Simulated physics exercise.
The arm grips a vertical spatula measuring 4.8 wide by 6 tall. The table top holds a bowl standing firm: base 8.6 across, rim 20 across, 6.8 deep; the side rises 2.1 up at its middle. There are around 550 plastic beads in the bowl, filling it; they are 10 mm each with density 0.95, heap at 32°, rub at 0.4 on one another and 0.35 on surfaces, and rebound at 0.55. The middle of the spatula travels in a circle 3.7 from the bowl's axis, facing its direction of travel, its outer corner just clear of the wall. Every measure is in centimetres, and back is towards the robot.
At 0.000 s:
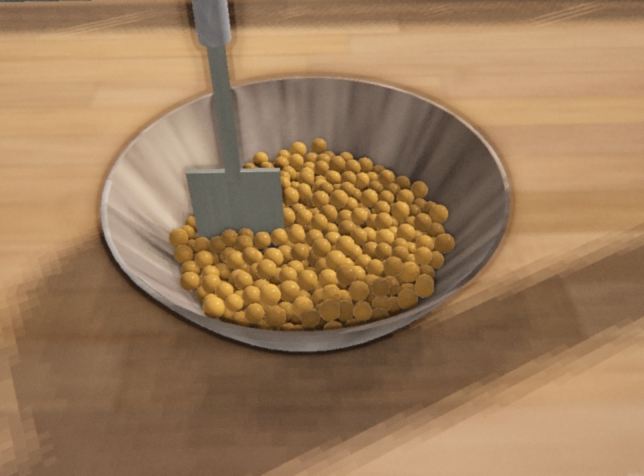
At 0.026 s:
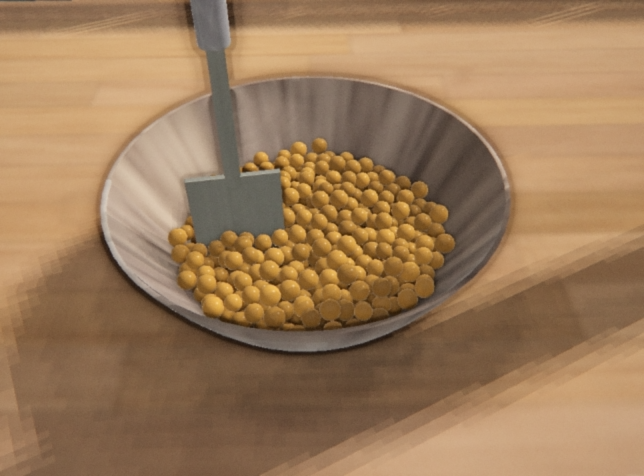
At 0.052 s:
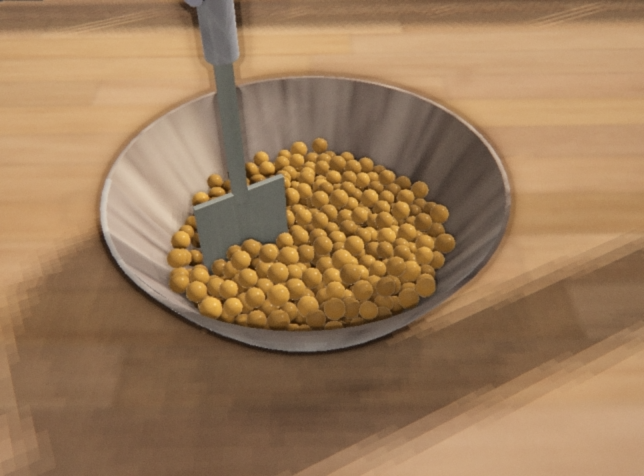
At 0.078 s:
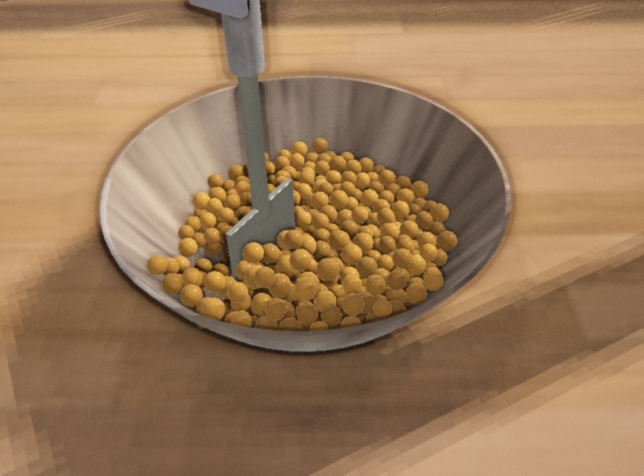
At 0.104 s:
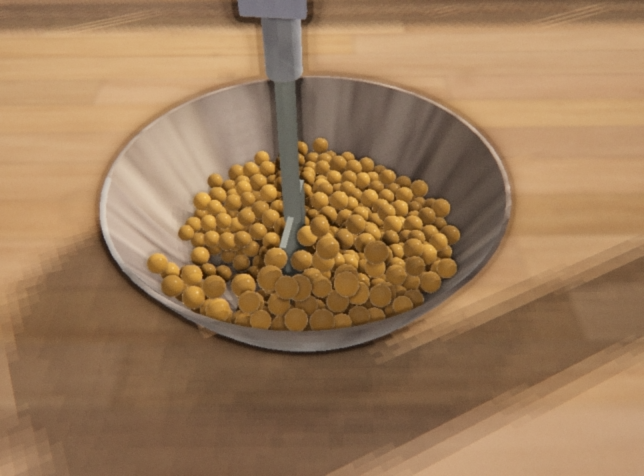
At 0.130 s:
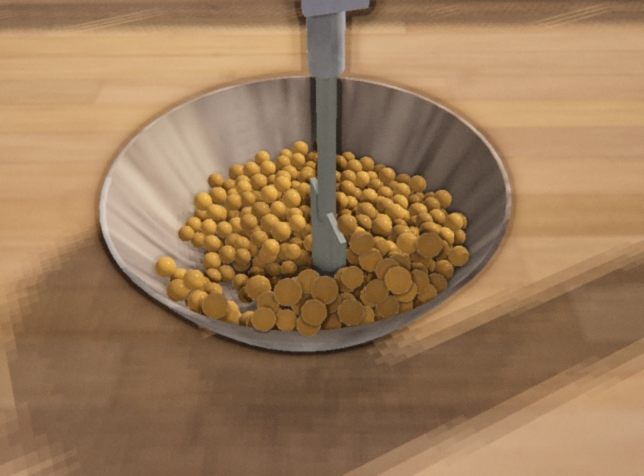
Metal bowl of yellow-brown beads on a wooden table, a grey spatula sweeping through them from left to centre while turning edge-on.
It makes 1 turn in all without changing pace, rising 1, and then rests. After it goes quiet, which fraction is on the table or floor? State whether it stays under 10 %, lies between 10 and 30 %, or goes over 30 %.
It lies between 10 and 30 %.
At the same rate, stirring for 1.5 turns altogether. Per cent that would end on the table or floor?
Roughly 25 per cent.
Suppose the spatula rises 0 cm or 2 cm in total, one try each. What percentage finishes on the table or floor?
Estimates: 25 % then 15 %.
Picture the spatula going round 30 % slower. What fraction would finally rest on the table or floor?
About 5 percent, I'd say.
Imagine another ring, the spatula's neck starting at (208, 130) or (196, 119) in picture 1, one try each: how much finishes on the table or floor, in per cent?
Close to 20 and 15 in a hundred.
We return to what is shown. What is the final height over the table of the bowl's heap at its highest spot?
I'd say close to 6.5 centimetres.
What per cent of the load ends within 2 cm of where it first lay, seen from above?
Near 10 per cent of the pieces.
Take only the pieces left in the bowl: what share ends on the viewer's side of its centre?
50 %.
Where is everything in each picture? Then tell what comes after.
Spatula neck at (229, 146), 0° round; upper third of the load around (324, 229), from x 180 to 445, top at y 145; 551 in the bowl, in the first picture.
Spatula neck at (229, 151), 8° round; upper third of the load around (322, 232), from x 175 to 445, top at y 145, in the second picture.
Spatula neck at (236, 166), 31° round; upper third of the load around (316, 246), from x 175 to 445, top at y 145, in the third picture.
Spatula neck at (258, 180), 56° round; upper third of the load around (318, 260), from x 155 to 445, top at y 145, in the fourth picture.
Spatula neck at (291, 186), 82° round; upper third of the load around (338, 266), from x 155 to 450, top at y 145, in the fifth picture.
Spatula neck at (327, 182), 107° round; upper third of the load around (368, 265), from x 165 to 460, top at y 145; 548 in the bowl, 3 in flight or on the tool, in the sixth picture.
After 0.23 s, 200° round, highest piece 10 above the table; 514 in the bowl, 1 on the table or floor, 36 in flight or on the tool.
After 0.32 s, 294° round, highest piece 10 above the table; 474 in the bowl, 36 on the table or floor, 41 in flight or on the tool.
After 0.57 s, 0° round, highest piece 7 above the table; 442 in the bowl, 109 on the table or floor.
After 1.27 s, 0° round, highest piece 6 above the table; 442 in the bowl, 109 on the table or floor.
At rest, 442 in the bowl, 109 on the table or floor. That is 20 % on the table or floor.
